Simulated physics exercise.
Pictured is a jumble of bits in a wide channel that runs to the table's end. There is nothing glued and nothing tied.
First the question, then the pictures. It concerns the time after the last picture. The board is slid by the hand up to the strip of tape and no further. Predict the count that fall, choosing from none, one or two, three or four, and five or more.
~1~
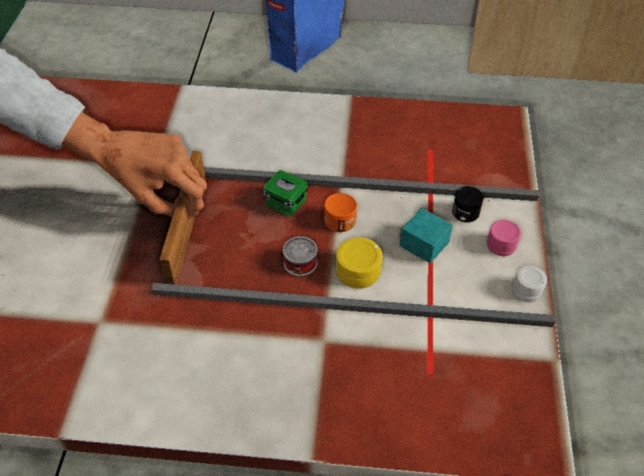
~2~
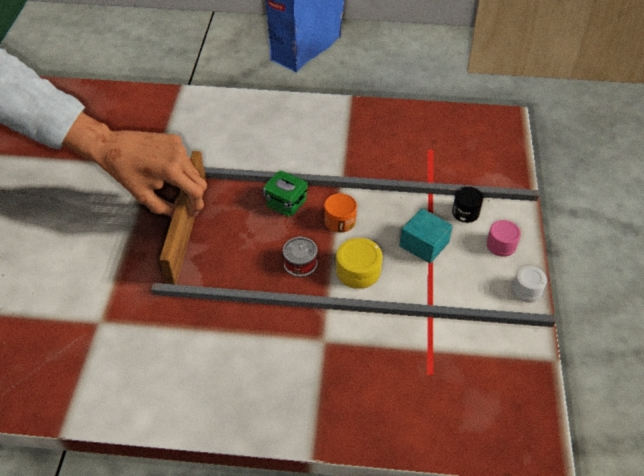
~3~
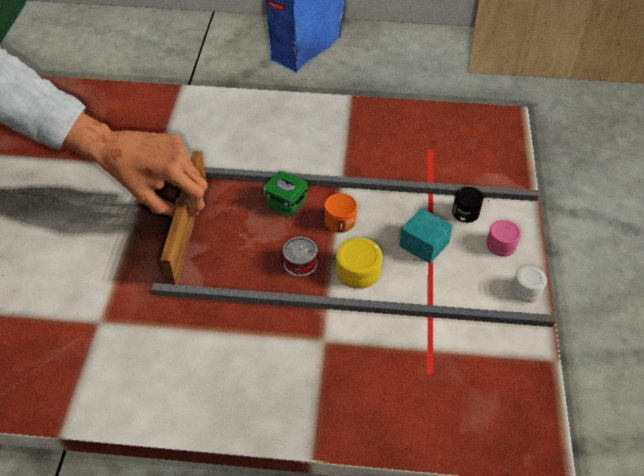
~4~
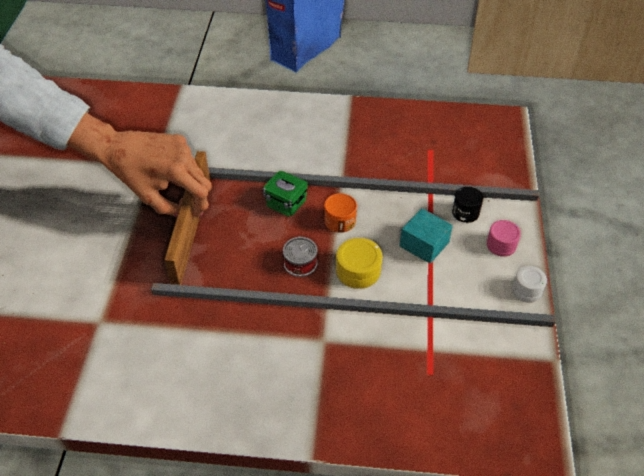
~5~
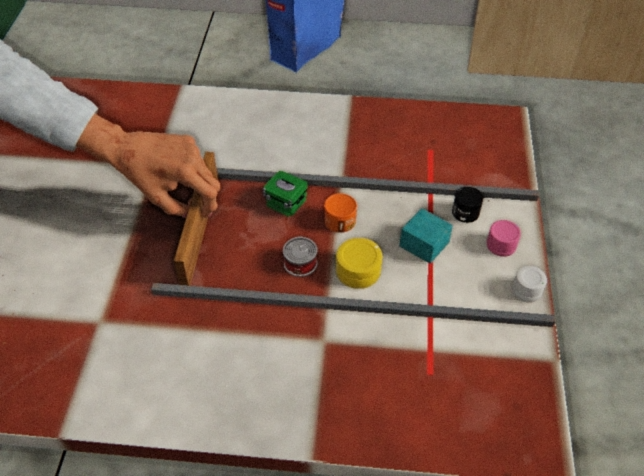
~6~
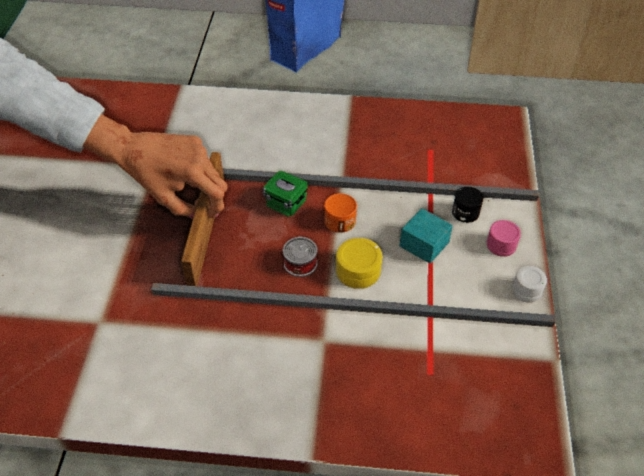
The count that fall is none.
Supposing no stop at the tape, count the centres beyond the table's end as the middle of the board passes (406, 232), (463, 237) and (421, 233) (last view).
First 0, then 1, then 0.
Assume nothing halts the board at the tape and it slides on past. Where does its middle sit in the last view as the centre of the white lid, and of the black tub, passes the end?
Around (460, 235) first and around (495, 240) second.
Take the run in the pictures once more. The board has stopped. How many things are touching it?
All in all, 3.
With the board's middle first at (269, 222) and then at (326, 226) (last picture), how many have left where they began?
By the first moment it's 1, by the second it's 4.
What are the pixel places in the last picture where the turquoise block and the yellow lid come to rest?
In the last picture the turquoise block sits at (467, 246) while the yellow lid sits at (487, 285).
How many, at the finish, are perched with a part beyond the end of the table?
As for overhanging, the count is 0.
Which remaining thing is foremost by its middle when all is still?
Result - the white lid.
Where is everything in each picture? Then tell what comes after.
White lid (529, 284); pink lid (504, 238); black tub (468, 205); board (185, 216); tape (431, 248), in the first picture.
Pink lid (503, 239); orange tub (340, 213), in the second picture.
Black tub (468, 205); turquoise block (426, 236), in the third picture.
White lid (529, 284); yellow lid (359, 263), in the fourth picture.
Pink lid (503, 239); red pot (300, 257), in the fifth picture.
White lid (529, 284); pink lid (503, 239); black tub (468, 205); board (204, 217); tape (431, 248), in the sixth picture.
A little later, none off yet; white lid at rest near (529, 284); pink lid at rest near (503, 239); black tub at rest near (468, 205).
When it is over, the number that fall off is zero.
